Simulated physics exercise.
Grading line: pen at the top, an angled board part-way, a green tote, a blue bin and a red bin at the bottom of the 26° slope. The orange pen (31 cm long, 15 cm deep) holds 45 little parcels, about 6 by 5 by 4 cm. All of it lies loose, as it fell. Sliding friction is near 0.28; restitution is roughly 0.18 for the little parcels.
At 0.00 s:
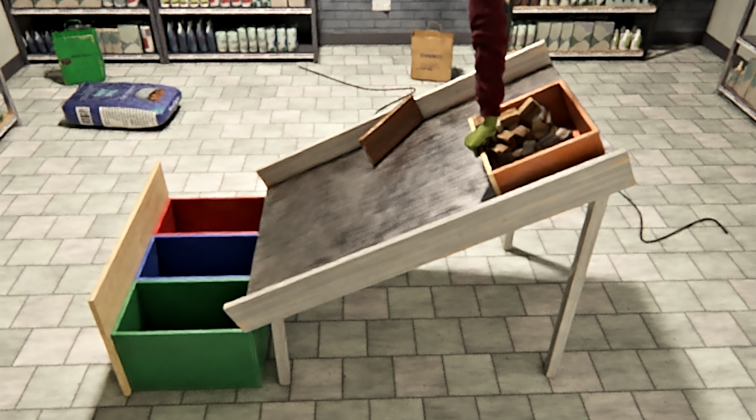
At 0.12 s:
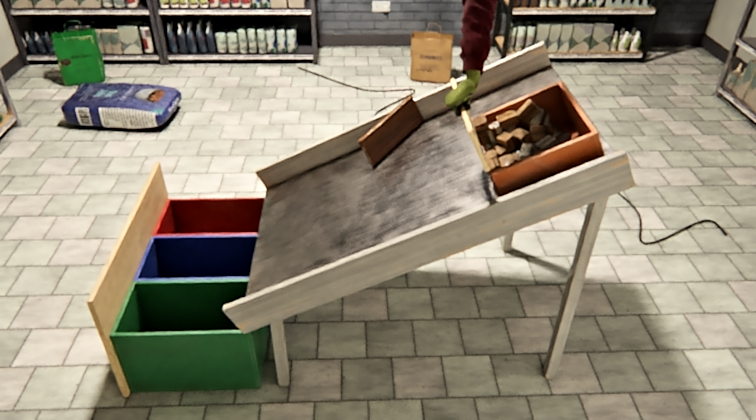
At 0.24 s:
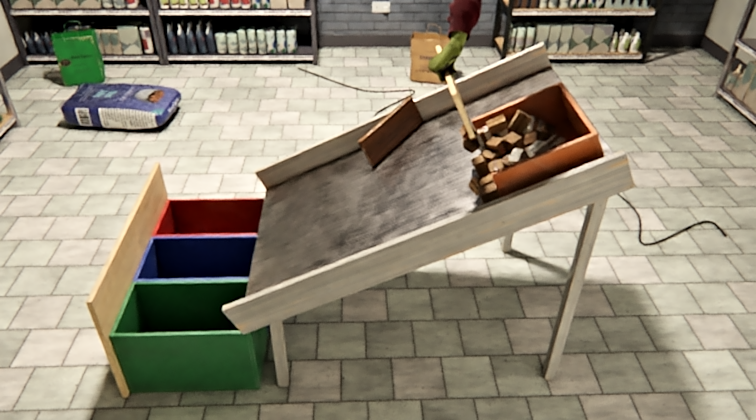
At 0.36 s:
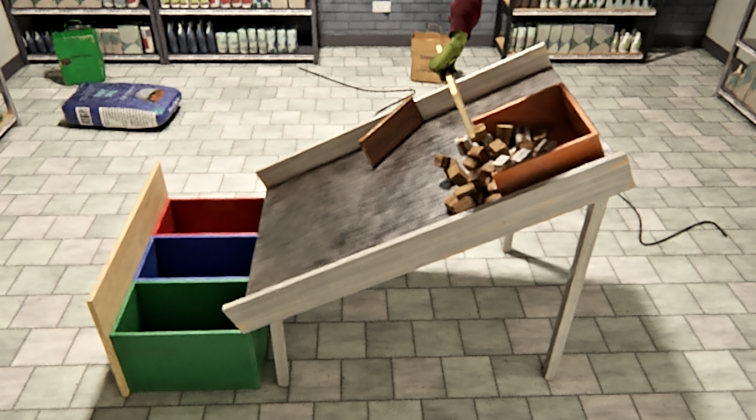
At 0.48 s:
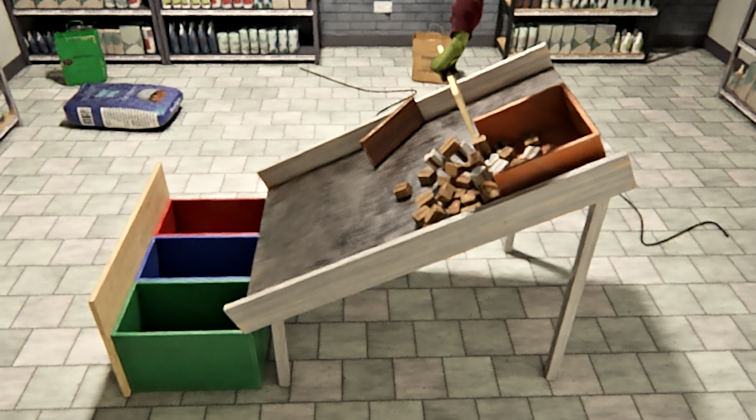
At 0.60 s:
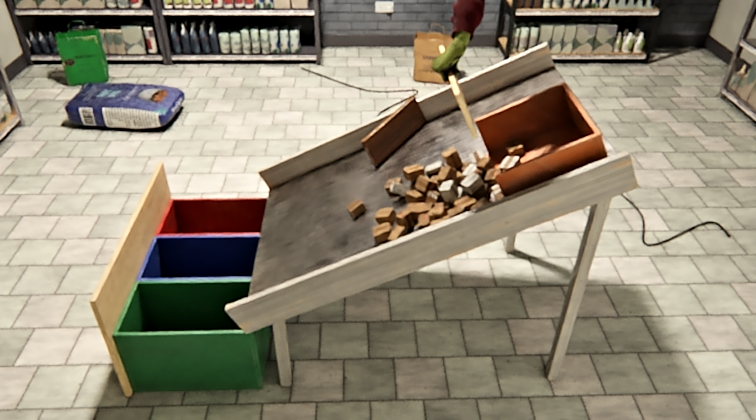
Small blocks tumbling out of an orange pen and sliding down a slope after a gloved hand pulls up its gate.
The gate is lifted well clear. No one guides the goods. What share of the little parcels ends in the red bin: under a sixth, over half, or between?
Ending in the red bin: Fewer than one in six of them.
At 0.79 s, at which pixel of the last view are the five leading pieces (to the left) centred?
Near (305, 252).
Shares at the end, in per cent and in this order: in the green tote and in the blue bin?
About 65 and 35 per cent.
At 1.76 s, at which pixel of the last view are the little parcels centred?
Around (171, 340).
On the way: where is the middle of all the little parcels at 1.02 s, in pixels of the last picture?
Around (296, 256).
After 0.79 s, 45 on the slope.
After 1.02 s, 4 in the green tote, 3 in the blue bin, 35 on the slope and 3 in the air.
After 1.34 s, 24 in the green tote, 14 in the blue bin, 1 on the slope and 6 in the air.
Final count (at 1.76 s), 30 in the green tote and 15 in the blue bin. Asked share, 0 of 45, 0 per cent.
